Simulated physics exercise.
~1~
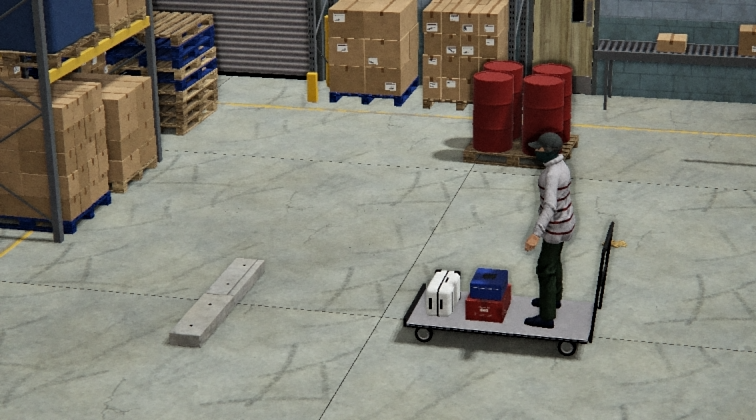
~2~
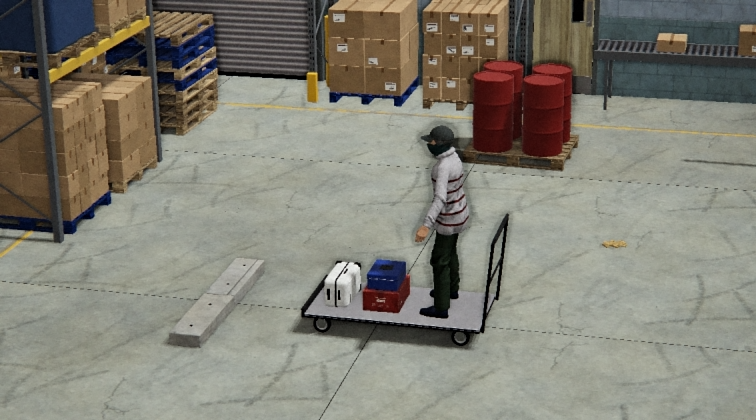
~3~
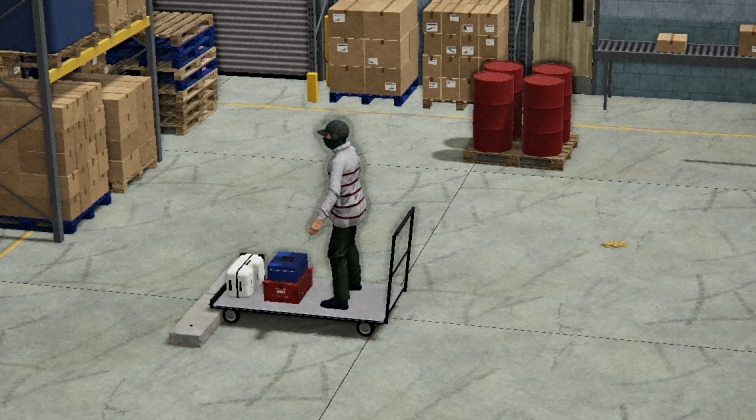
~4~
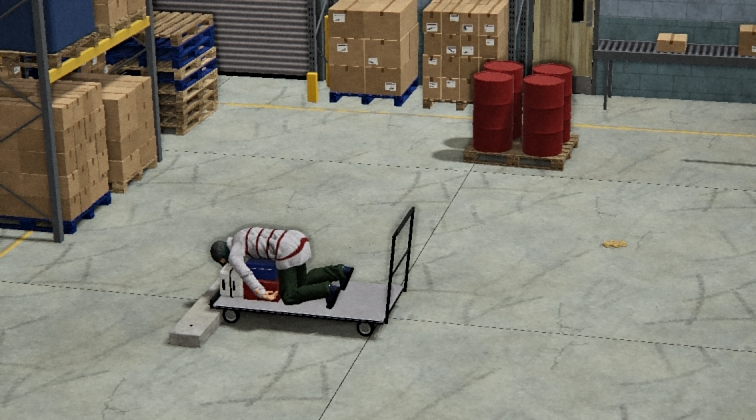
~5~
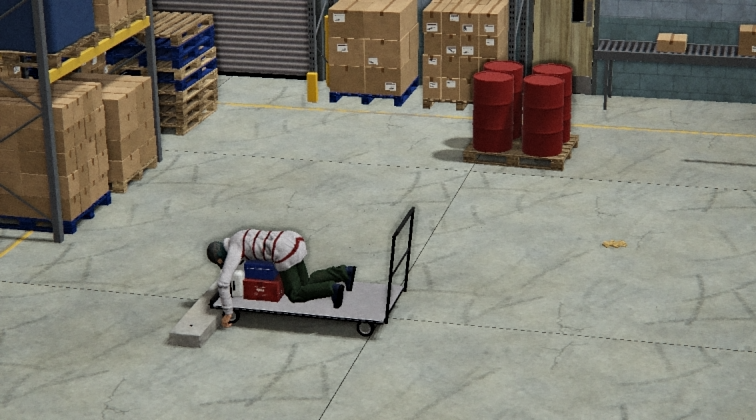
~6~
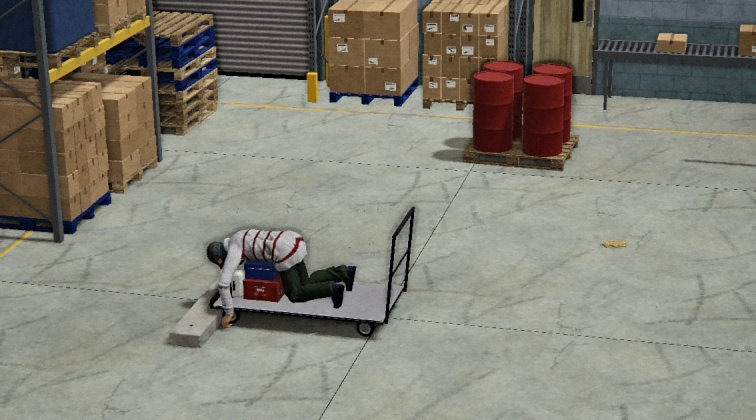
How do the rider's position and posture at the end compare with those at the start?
At the start the rider stands upright on the cart toward the right of the view. By the end the rider is farther left and lower, slumped face down over the load beside the kerb.
